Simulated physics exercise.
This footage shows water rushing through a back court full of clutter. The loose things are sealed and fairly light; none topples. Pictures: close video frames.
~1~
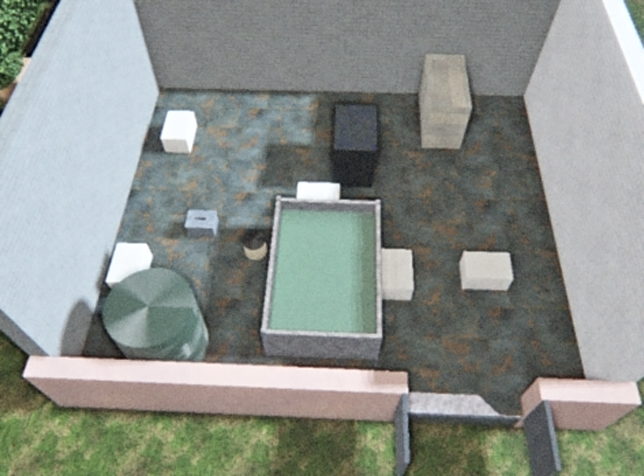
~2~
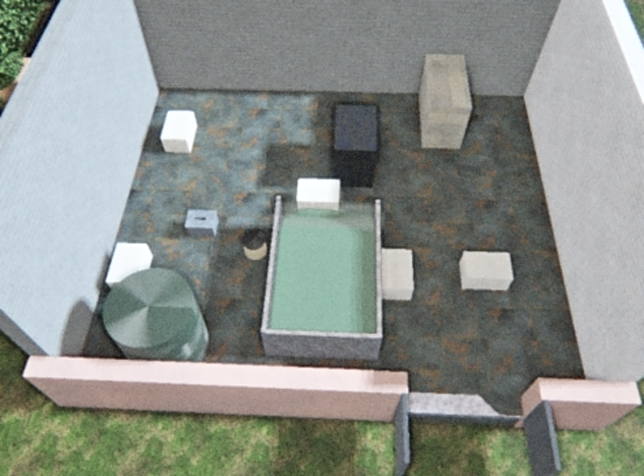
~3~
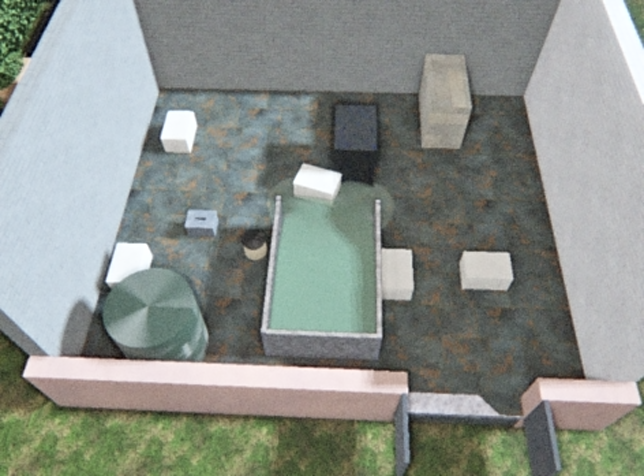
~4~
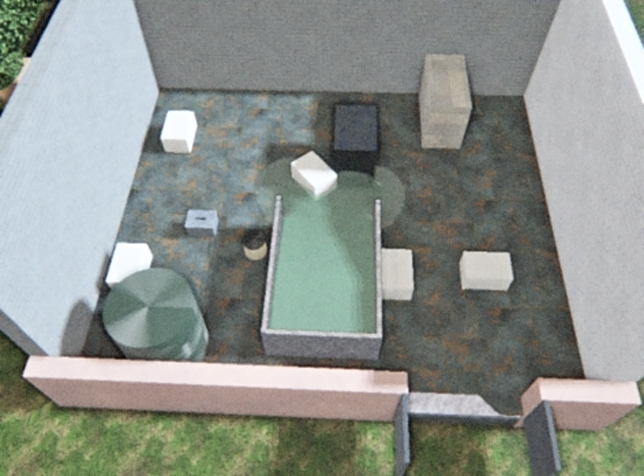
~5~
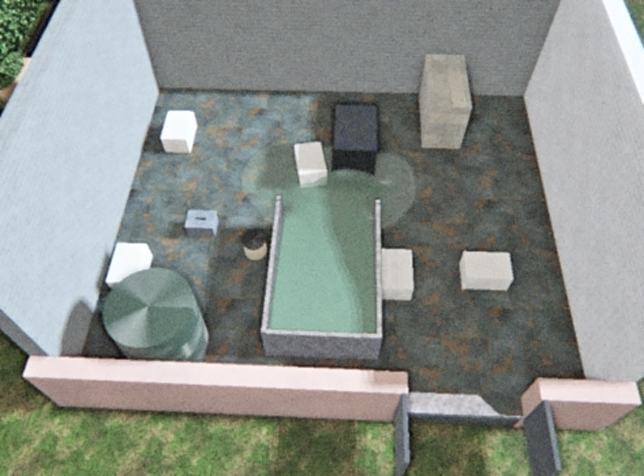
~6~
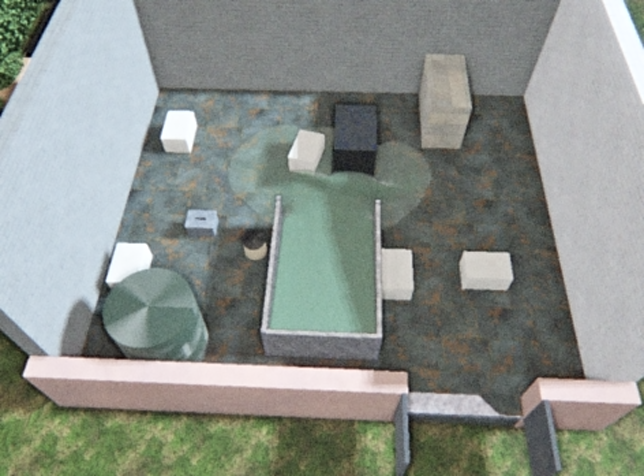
In a walled back court, green water spreads from a tank, pushing and turning a white crate.
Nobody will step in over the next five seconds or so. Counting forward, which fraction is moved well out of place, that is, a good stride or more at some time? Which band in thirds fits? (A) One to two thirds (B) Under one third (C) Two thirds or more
Option A: One to two thirds.
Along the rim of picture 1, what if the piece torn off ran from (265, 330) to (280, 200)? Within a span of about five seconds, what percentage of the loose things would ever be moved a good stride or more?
It comes to roughly 60 %.
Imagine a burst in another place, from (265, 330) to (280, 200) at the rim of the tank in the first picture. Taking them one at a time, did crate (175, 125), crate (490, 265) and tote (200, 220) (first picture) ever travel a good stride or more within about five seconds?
Result per item - displaced that far / short of that distance / displaced that far.
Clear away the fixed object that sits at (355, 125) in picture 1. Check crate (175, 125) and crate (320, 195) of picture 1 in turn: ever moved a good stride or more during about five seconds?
The first one covered that distance and the second one covered that distance.
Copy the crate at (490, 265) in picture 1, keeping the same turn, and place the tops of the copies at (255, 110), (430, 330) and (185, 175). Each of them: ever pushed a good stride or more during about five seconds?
Outcome per entry: Knocked aside / stays where it is / knocked aside.
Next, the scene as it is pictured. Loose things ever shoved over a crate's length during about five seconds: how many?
So, 3 of them.
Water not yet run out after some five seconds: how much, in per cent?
It comes to about 100 parts in a hundred.
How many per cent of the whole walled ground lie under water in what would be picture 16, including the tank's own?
My figure is about 55 percent.
A moment on, 1 of 7 are well off their spots; 0 afloat.
Next, 1 of 7 are well off their spots; 1 afloat.
Later, 2 of 7 are well off their spots; 2 afloat.
In the end, 3 of 7 are well off their spots, and 3 have been at some point; 2 afloat.
